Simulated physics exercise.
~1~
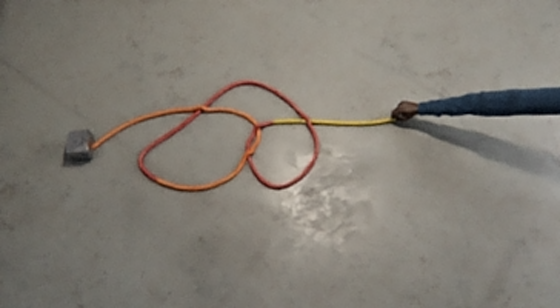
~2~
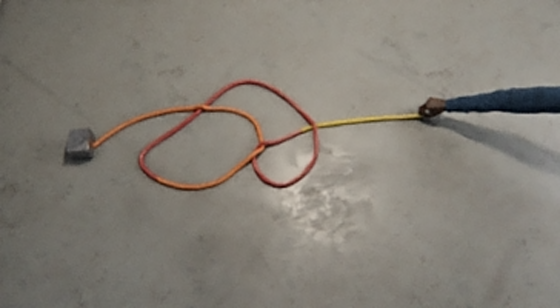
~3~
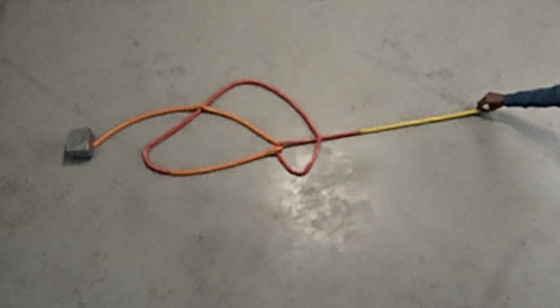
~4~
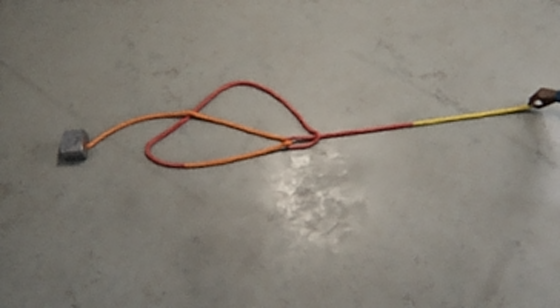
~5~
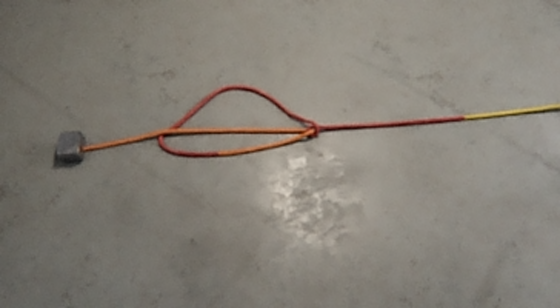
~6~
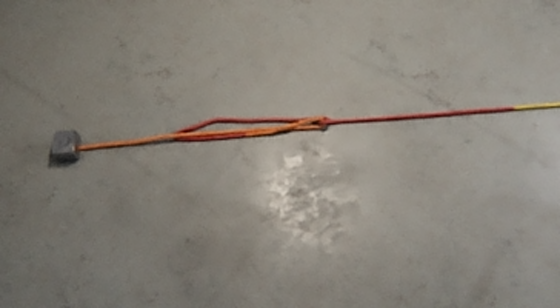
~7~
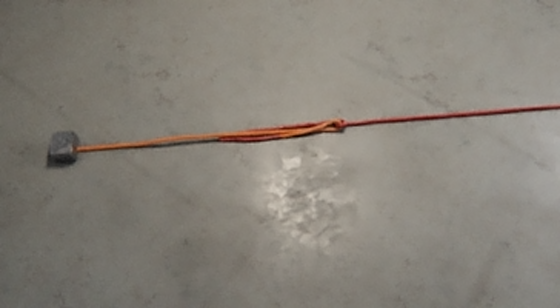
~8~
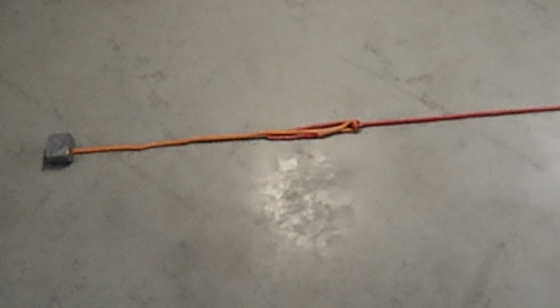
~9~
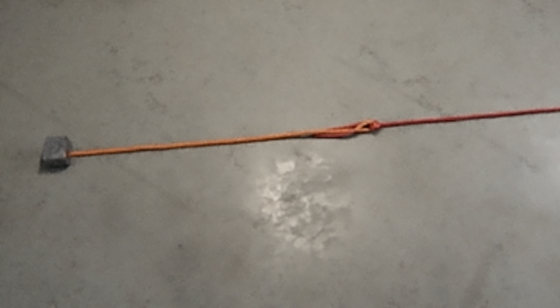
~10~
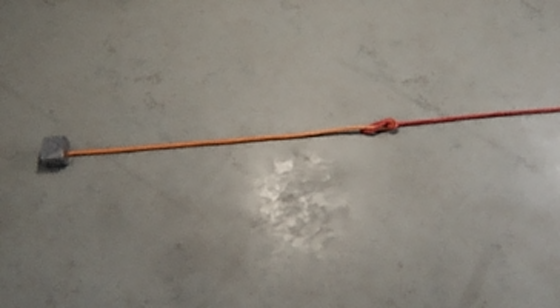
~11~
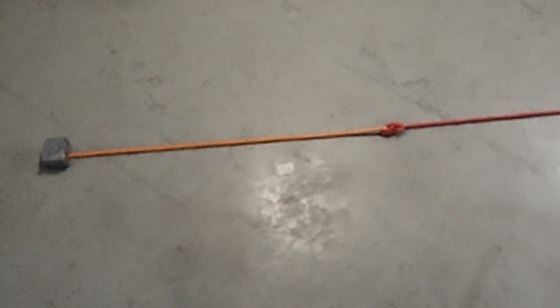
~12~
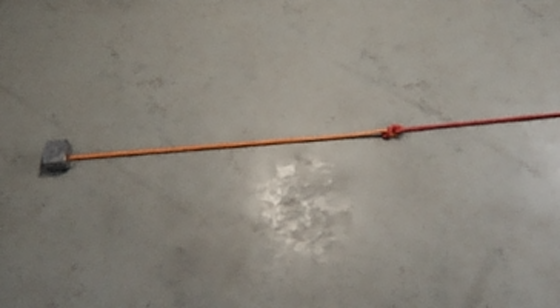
On a smooth grey concrete floor seen from above, a rope coloured orange, red and yellow lies in overlapping loops, its orange left end fixed to a small grey block. A hand at the end of a blue sleeve holds the yellow right end and pulls it away to the right, soon leaving view. The loops shrink and flatten into a narrow, long bundle as the red section slides right. The bundle shortens and draws tight, ending as a small reddish knot right of centre, jammed in a nearly straight, taut rope.
